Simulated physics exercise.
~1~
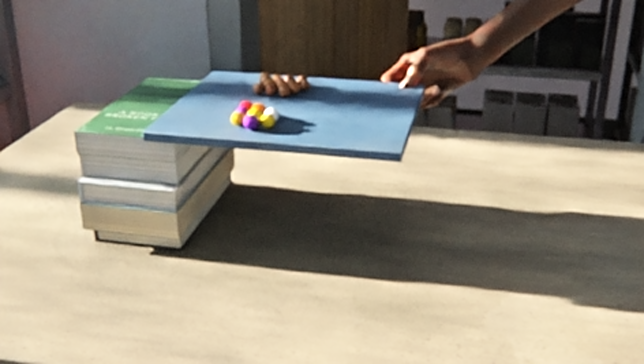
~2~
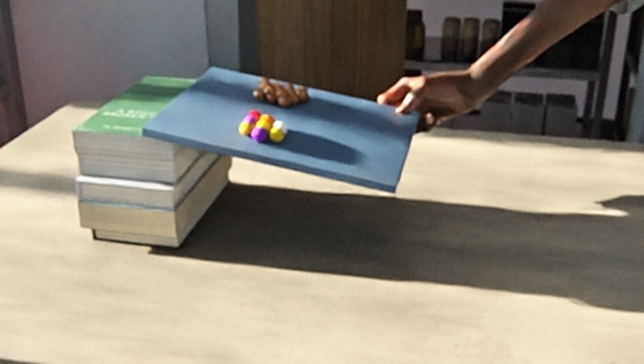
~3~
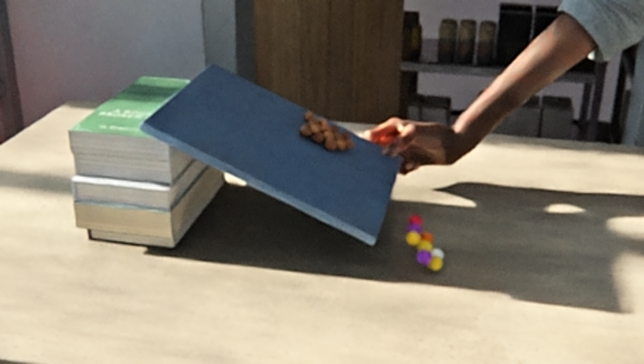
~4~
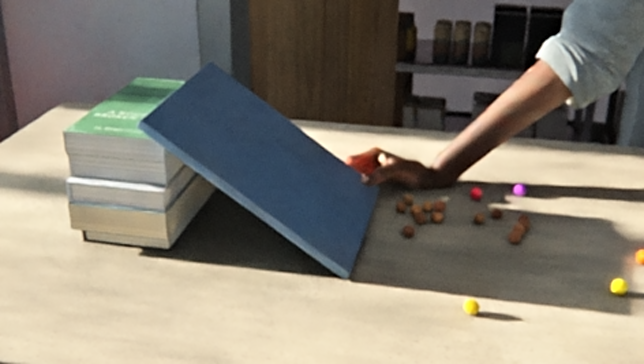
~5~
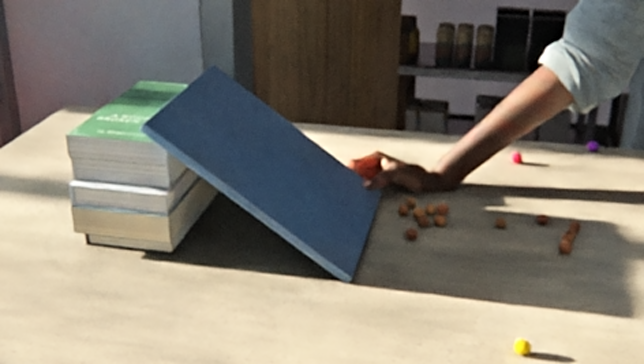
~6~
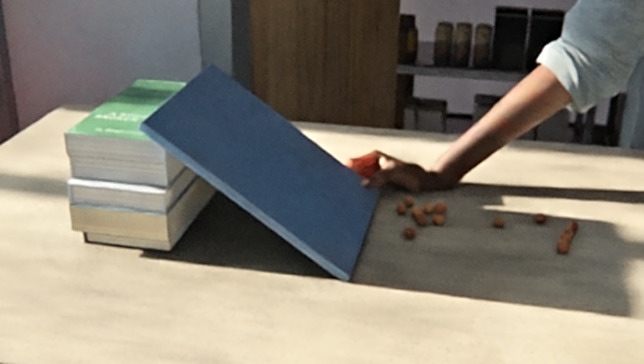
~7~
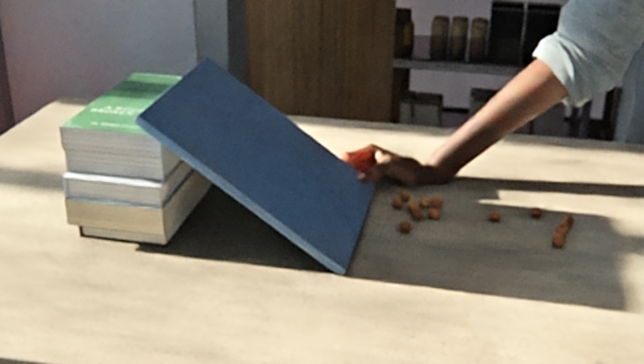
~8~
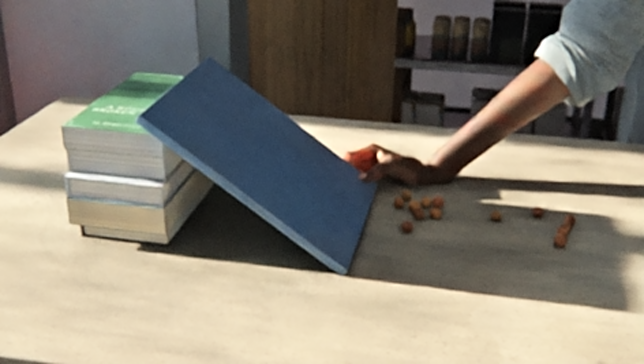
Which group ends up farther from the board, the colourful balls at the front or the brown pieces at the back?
The colourful balls from the front end up farther away, rolling out of sight while the brown pieces settle much closer to the board.
